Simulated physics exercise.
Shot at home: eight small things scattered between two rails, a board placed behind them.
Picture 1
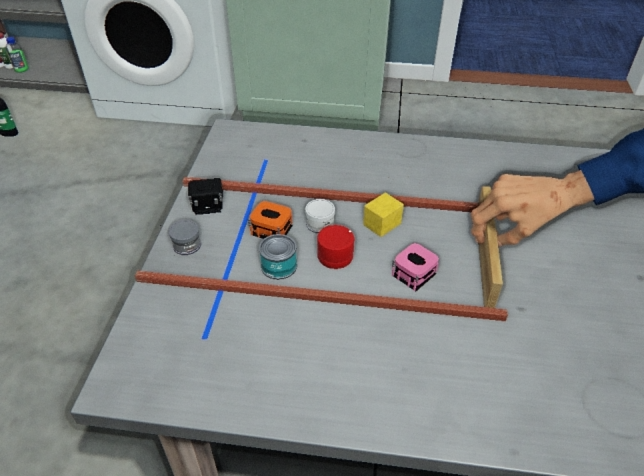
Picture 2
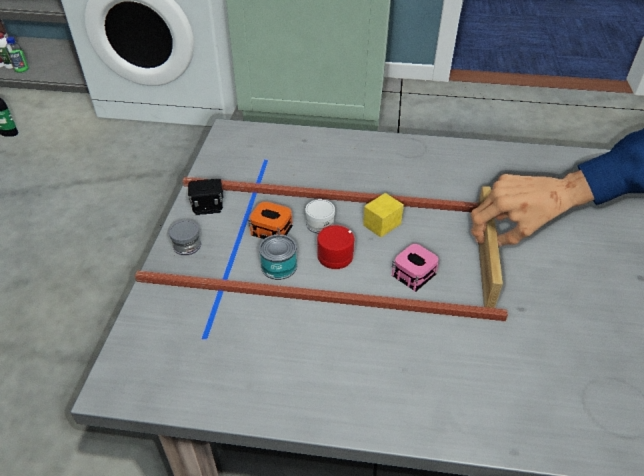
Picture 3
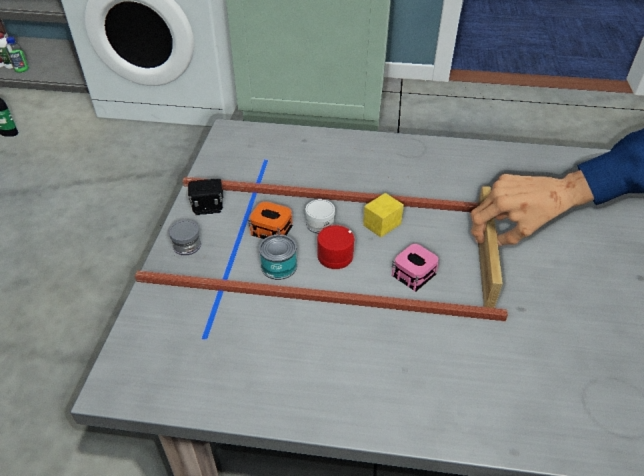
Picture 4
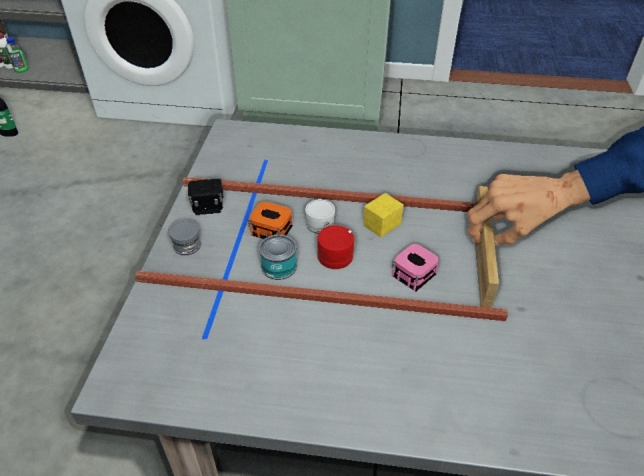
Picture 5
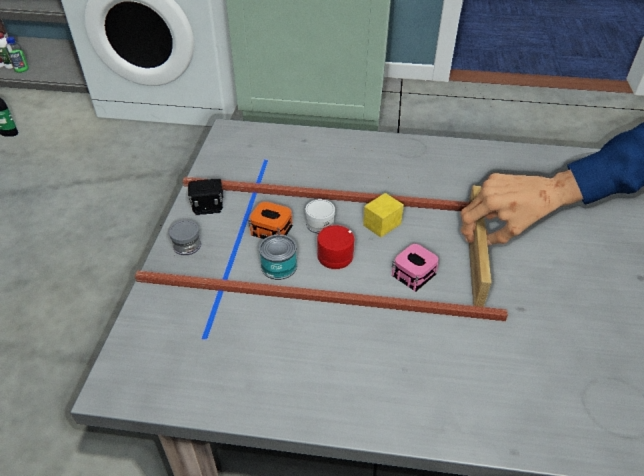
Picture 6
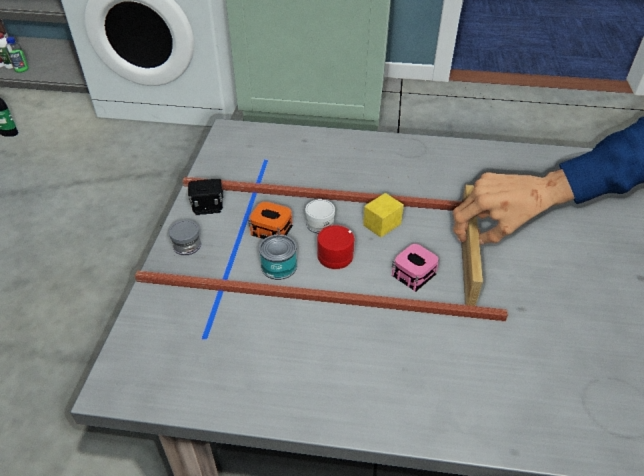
A hand held a wooden board still between two rails on a grey table, then slid it slightly left toward the pink case, while the scattered small things stayed where they were.
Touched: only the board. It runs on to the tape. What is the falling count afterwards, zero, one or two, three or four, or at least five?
Most likely not a single one will drop off.
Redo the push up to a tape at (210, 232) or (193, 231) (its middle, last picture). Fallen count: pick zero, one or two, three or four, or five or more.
The falls would be either one or two; five or over.
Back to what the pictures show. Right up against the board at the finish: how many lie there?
At rest, 3 are in contact.
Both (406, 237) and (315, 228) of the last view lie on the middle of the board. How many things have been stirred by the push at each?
1 by the first point, 6 by the second.
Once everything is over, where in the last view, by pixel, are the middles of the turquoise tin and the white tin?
In the last picture the turquoise tin sits around (182, 249) and the white tin around (209, 204).
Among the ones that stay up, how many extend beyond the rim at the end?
Looks like 2 of them.
Soon after, none off yet; grey pot at rest near (185, 238); black case at rest near (206, 196); orange case at rest near (271, 222).
In the end, the number that fall off is zero.
